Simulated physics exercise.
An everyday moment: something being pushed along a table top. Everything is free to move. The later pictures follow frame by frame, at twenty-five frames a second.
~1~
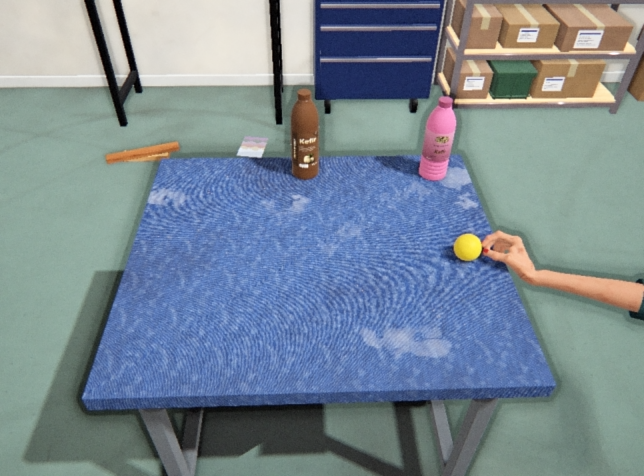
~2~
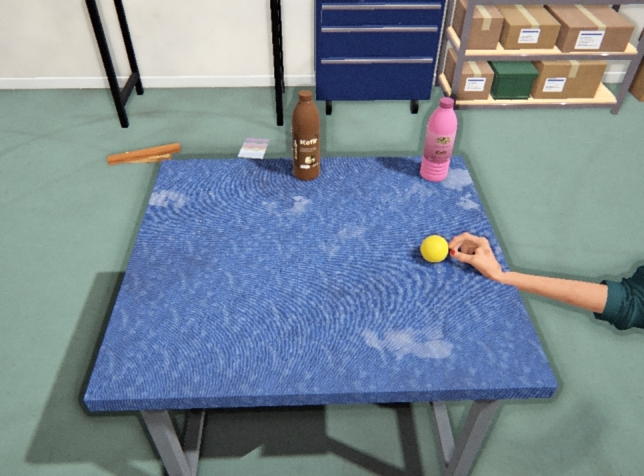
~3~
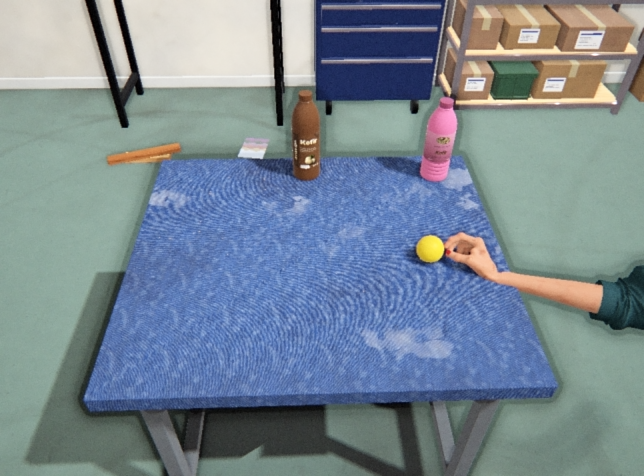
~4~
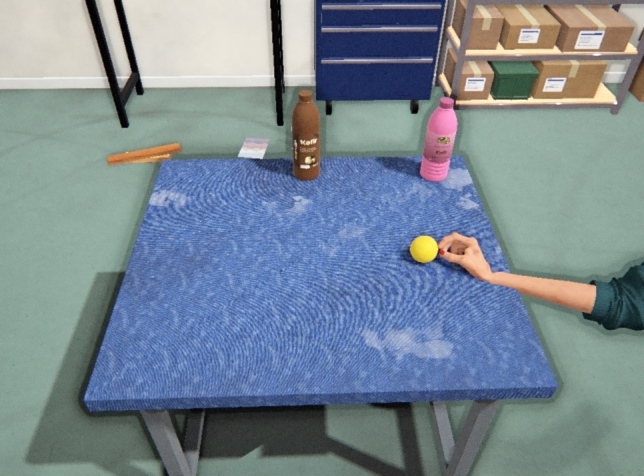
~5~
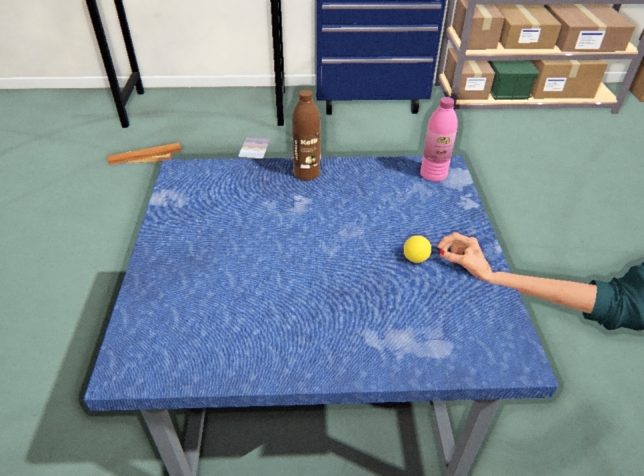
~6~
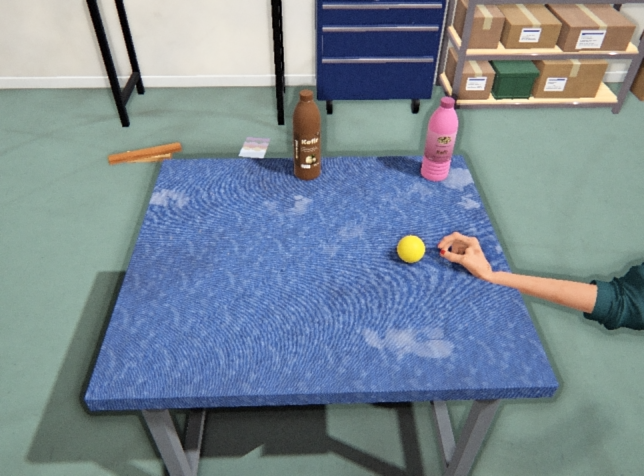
On a blue table, a hand pushes a yellow lemon left, and it rolls slightly away.
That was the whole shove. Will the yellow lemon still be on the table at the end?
The yellow lemon stays on the table.
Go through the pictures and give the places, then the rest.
In the first frame, under the hand; yellow lemon (468, 247).
In the second frame, under the hand; yellow lemon (435, 249).
In the third frame, under the hand; yellow lemon (430, 249).
In the fourth frame, yellow lemon (424, 249).
In the fifth frame, yellow lemon (417, 249) moved a little.
In the sixth frame, yellow lemon (411, 249) moved a little.
Then, 0.10 s later than the last frame, yellow lemon moved about its own width near (395, 249).
Then, 0.40 s later than the last frame, yellow lemon moved well along near (354, 251).
Then, 0.60 s later than the last frame, yellow lemon moved well along near (333, 251).
Then, 0.90 s later than the last frame, yellow lemon moved well along near (312, 251).
When it is over, moved from the start, yellow lemon. End places, in pixels of the last picture, yellow lemon near (300, 252).
